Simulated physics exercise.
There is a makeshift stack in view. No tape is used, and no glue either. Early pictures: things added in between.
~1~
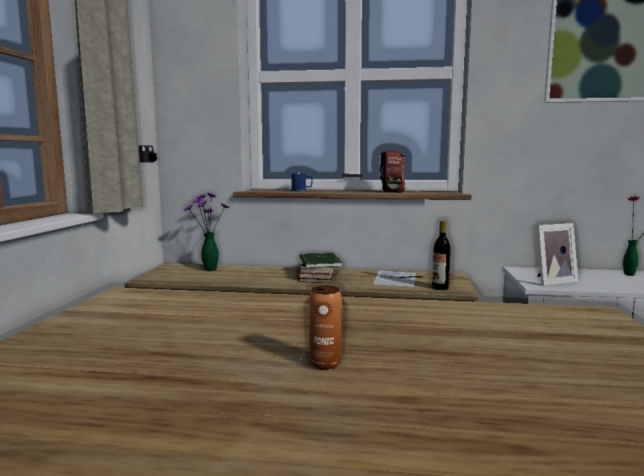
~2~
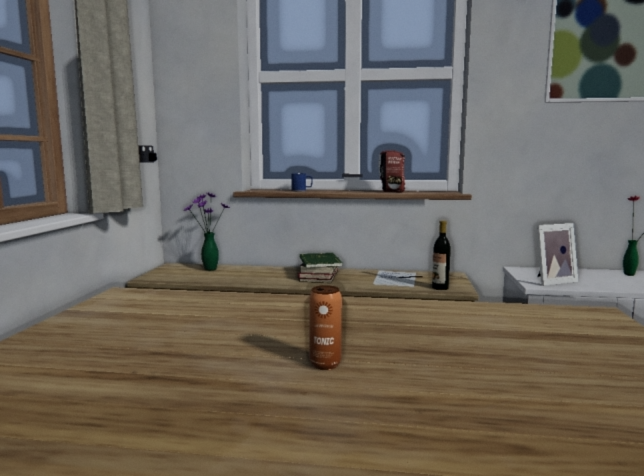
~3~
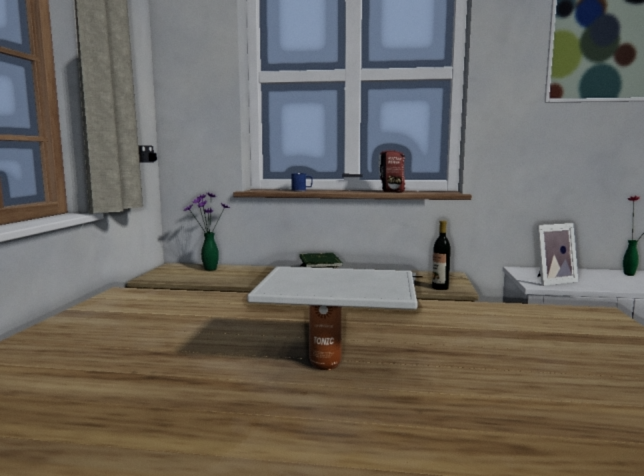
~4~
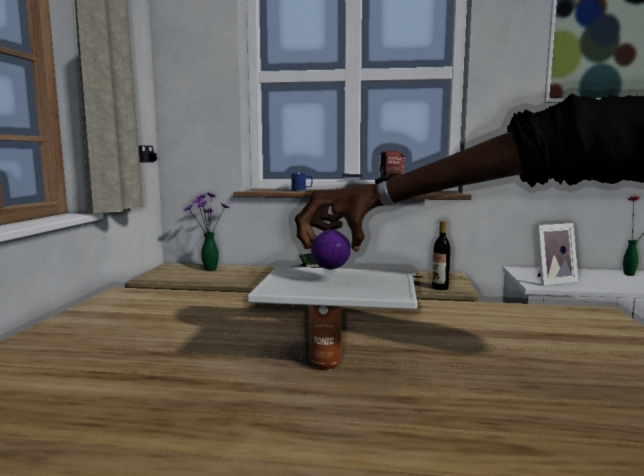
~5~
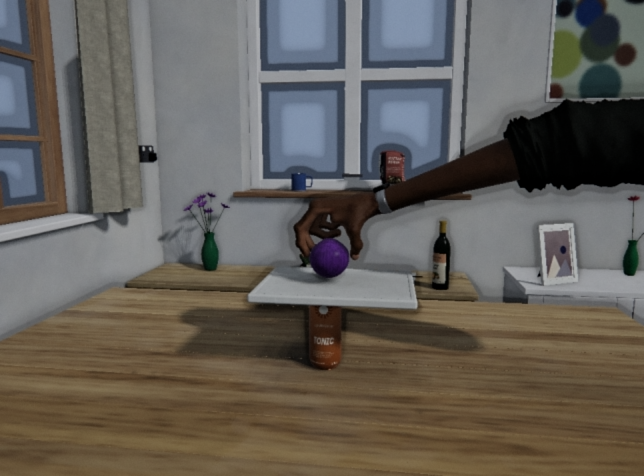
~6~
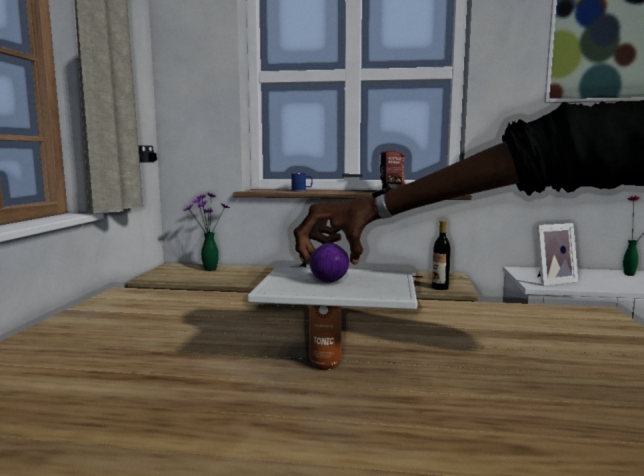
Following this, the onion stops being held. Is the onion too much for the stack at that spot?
No, the stack copes.
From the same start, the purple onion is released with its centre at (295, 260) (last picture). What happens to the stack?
The stack then stays standing.
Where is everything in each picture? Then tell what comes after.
In the first picture, the last thing is not in view yet.
In the second picture, the last thing is not in view yet.
In the third picture, the last thing is not in view yet; white lid (337, 285).
The fourth picture shows on its way; purple onion (331, 249); white lid (337, 285).
The fifth picture shows on its way; purple onion (329, 258); white lid (337, 285).
The sixth picture shows in place under the hand; purple onion (329, 262); white lid (337, 285).
Then, 0.30 s later than the last frame, all is still.
Then, 0.70 s later than the last frame, purple onion resting near (329, 263).
When it is over, all 3 as before. End places, in pixels of the last picture, purple onion near (330, 263). The stack stays up.
